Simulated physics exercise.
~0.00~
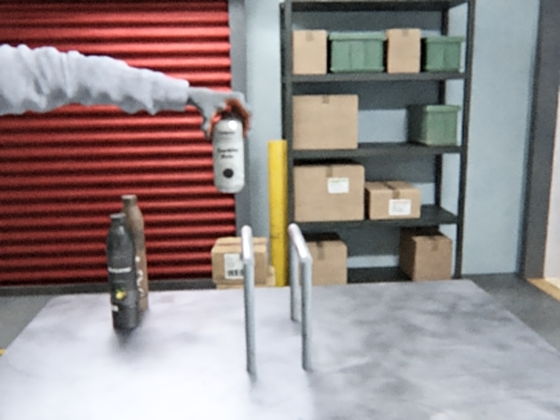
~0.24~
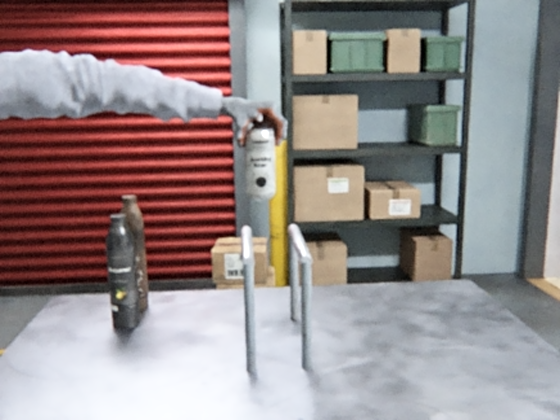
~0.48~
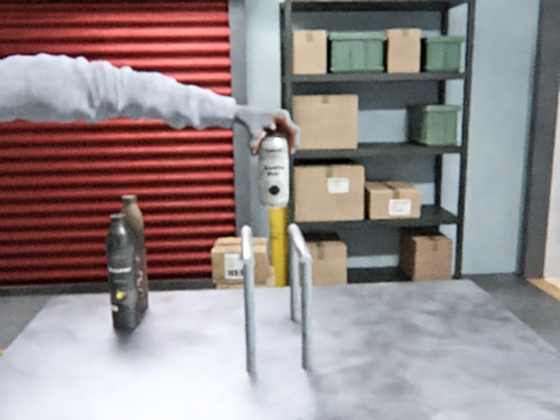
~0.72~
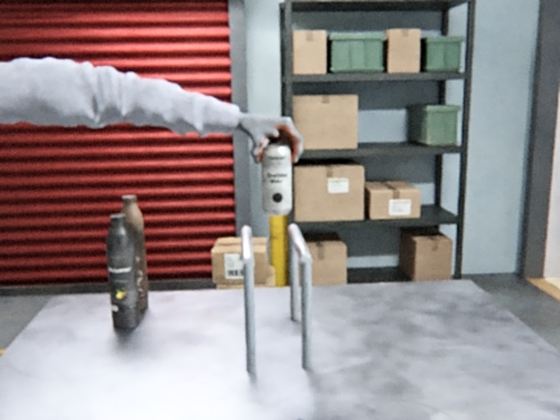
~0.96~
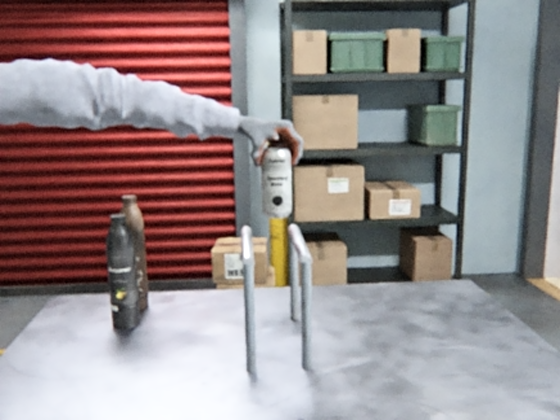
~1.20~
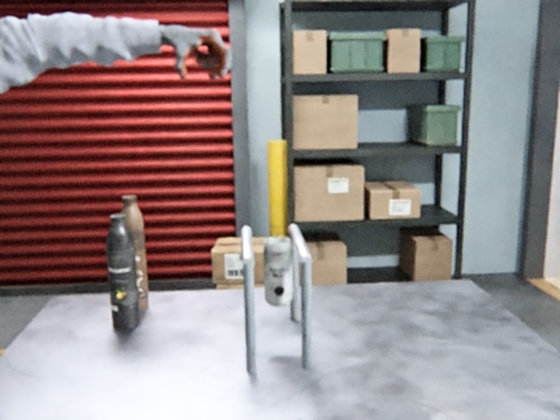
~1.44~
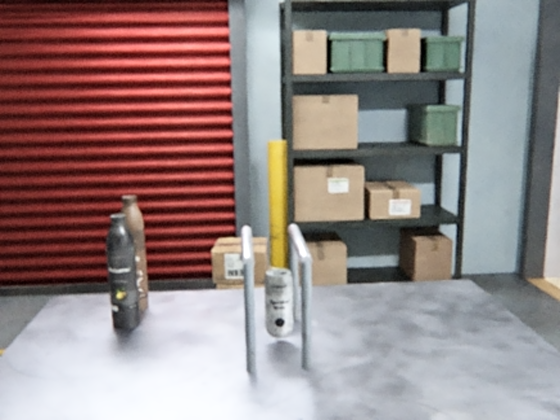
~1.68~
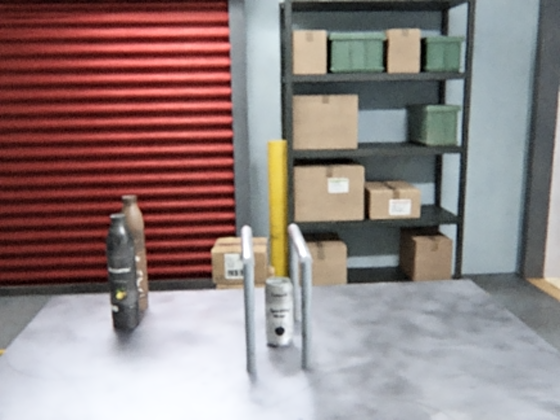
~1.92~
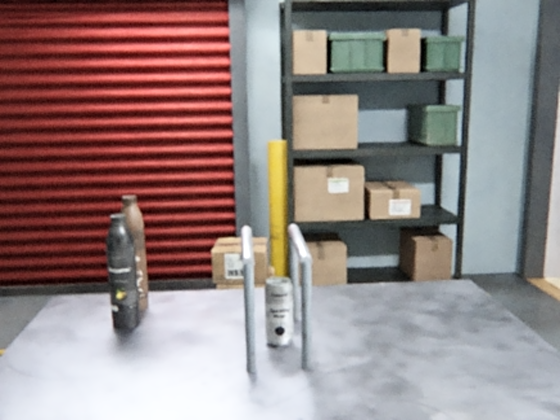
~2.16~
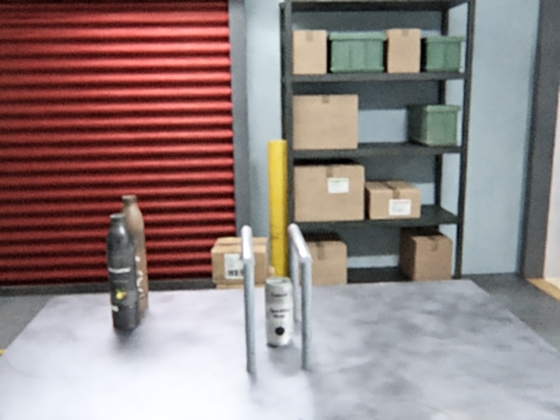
An arm in a pale sleeve carried a white can to the right over a table, held it above the gap between two metal rails, and let go. The can dropped through and stayed upright between them, while two dark bottles stood untouched.
